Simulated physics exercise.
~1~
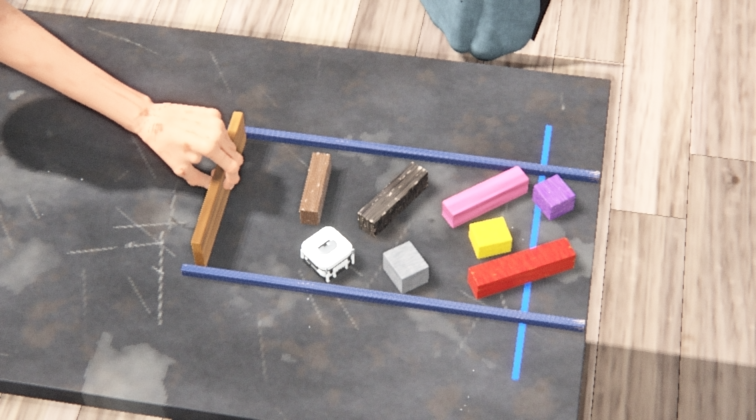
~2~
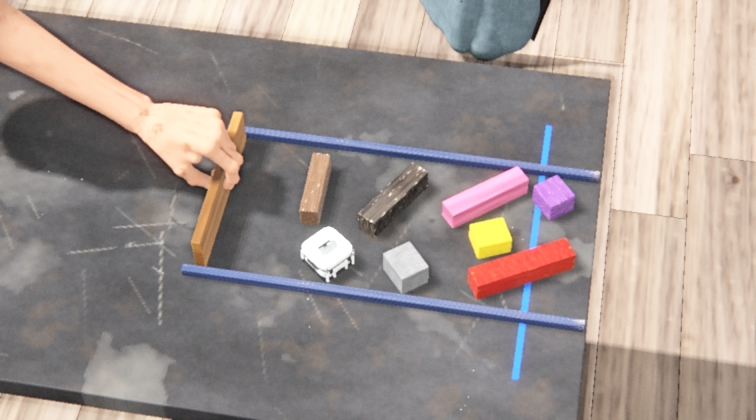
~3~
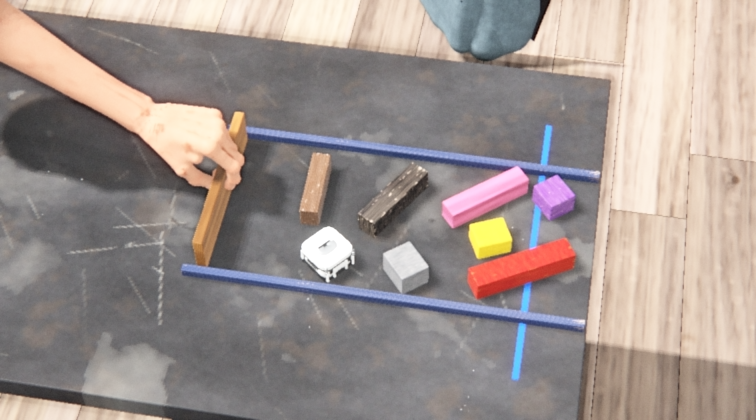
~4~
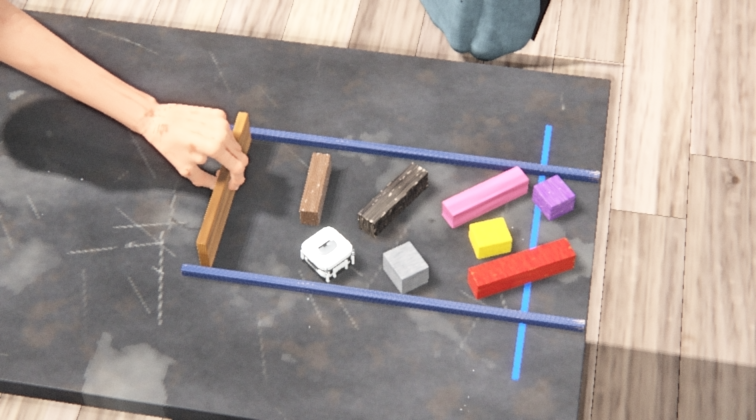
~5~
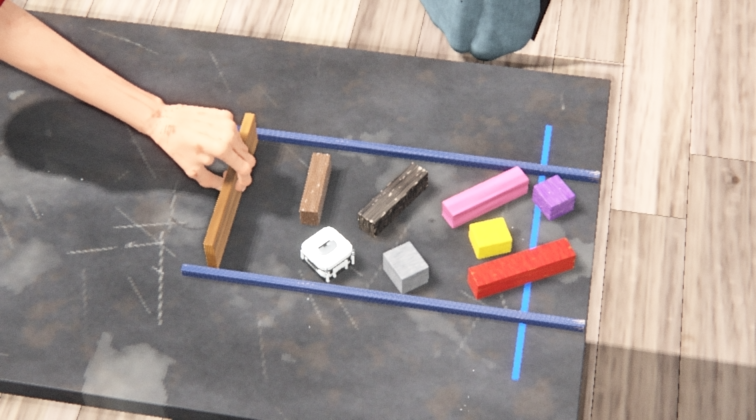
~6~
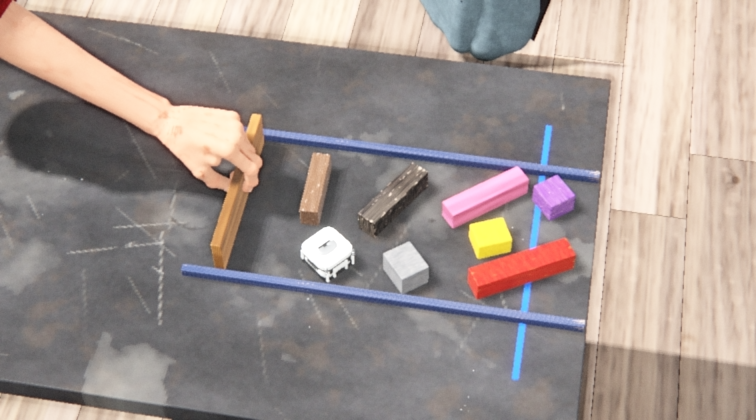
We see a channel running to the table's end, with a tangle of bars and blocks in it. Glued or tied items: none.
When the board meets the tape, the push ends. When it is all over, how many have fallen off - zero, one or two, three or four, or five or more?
By then one or two have fallen off.
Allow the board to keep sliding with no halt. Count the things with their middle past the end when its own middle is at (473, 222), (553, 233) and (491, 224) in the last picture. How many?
The numbers are 0, 5 and 0.
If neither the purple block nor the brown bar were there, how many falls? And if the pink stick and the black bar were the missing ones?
1, then 1.
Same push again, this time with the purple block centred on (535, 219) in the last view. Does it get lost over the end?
Placed there, it goes off the edge.
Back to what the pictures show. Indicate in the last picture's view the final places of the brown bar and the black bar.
In the last picture they sit at about (545, 220) and about (566, 222).
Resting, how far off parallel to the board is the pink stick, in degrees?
Out of line by around 0°.
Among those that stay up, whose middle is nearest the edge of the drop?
Result: The yellow block.
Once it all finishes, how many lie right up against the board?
Looks like 2 of them, all told.
Soon after, none off yet; purple block at rest near (554, 198); red bar at rest near (522, 269); yellow block at rest near (490, 238).
At rest, the number that fall off is one or two; fallen, red bar and purple block.
